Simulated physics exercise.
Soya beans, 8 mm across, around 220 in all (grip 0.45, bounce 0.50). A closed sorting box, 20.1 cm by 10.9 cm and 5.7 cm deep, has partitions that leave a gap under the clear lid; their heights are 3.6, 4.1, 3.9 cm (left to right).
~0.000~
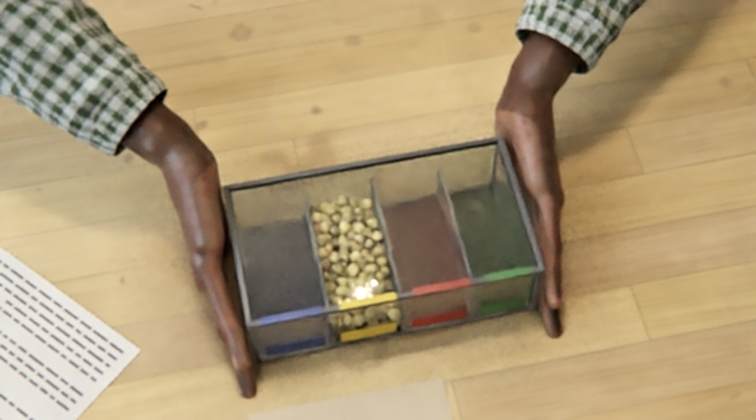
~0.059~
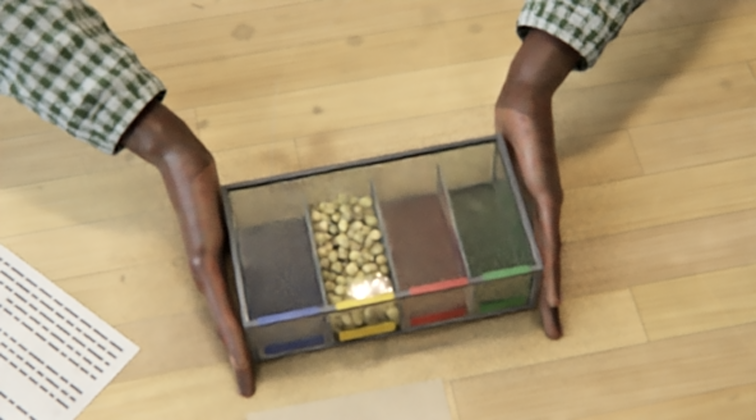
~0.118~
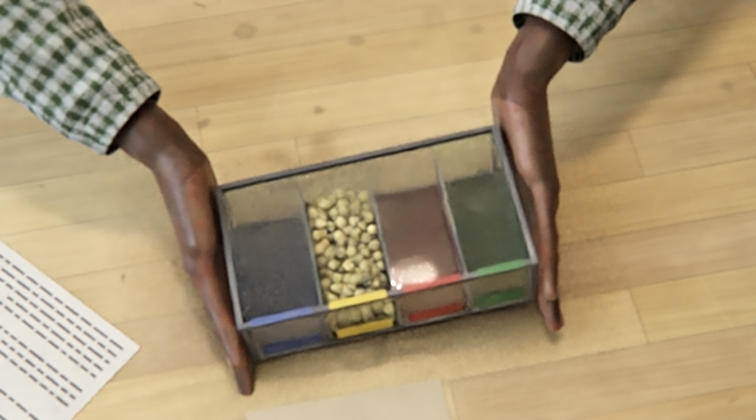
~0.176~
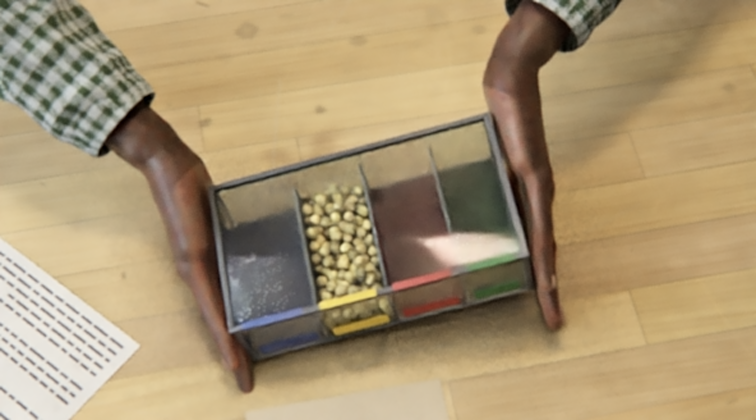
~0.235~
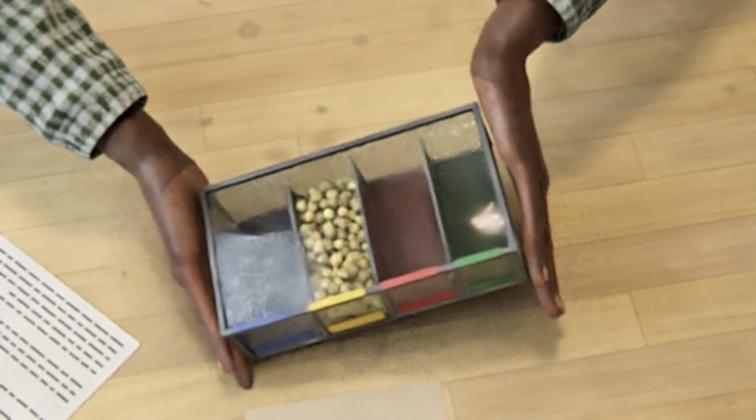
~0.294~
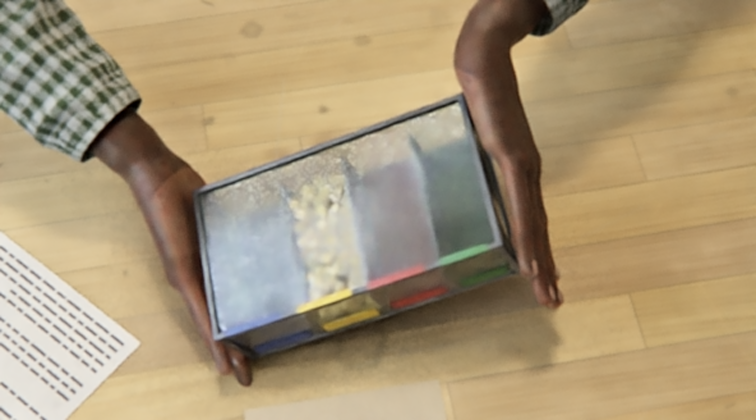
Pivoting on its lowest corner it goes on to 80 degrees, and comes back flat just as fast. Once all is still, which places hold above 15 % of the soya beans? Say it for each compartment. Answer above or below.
Red compartment: Below; blue compartment: Above; green compartment: Below; yellow compartment: Above.
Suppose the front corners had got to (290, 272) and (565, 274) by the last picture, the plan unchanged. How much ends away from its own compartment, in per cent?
It would be near 15 per cent.
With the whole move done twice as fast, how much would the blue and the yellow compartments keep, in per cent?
Blue 40, yellow 60.
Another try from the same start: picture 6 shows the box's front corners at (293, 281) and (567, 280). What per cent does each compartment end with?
Red 10, blue 0, green 10, yellow 80.
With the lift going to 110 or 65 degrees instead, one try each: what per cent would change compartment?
Some 85 and 10 per cent.
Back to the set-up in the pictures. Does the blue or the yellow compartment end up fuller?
The yellow compartment.
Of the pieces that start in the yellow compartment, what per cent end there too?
About 70 per cent.
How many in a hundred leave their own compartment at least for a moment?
Some 25 per cent.
After 1.03 s, tilt 78 degrees; blue 15 %, yellow 85 %.
After 1.52 s, tilt 33 degrees; blue 25 %, yellow 75 %.
After 2.08 s, tilt 0 degrees; blue 25 %, yellow 75 %.
By 2.7 s all is still; red 0 %, blue 25 %, green 0 %, yellow 75 %.
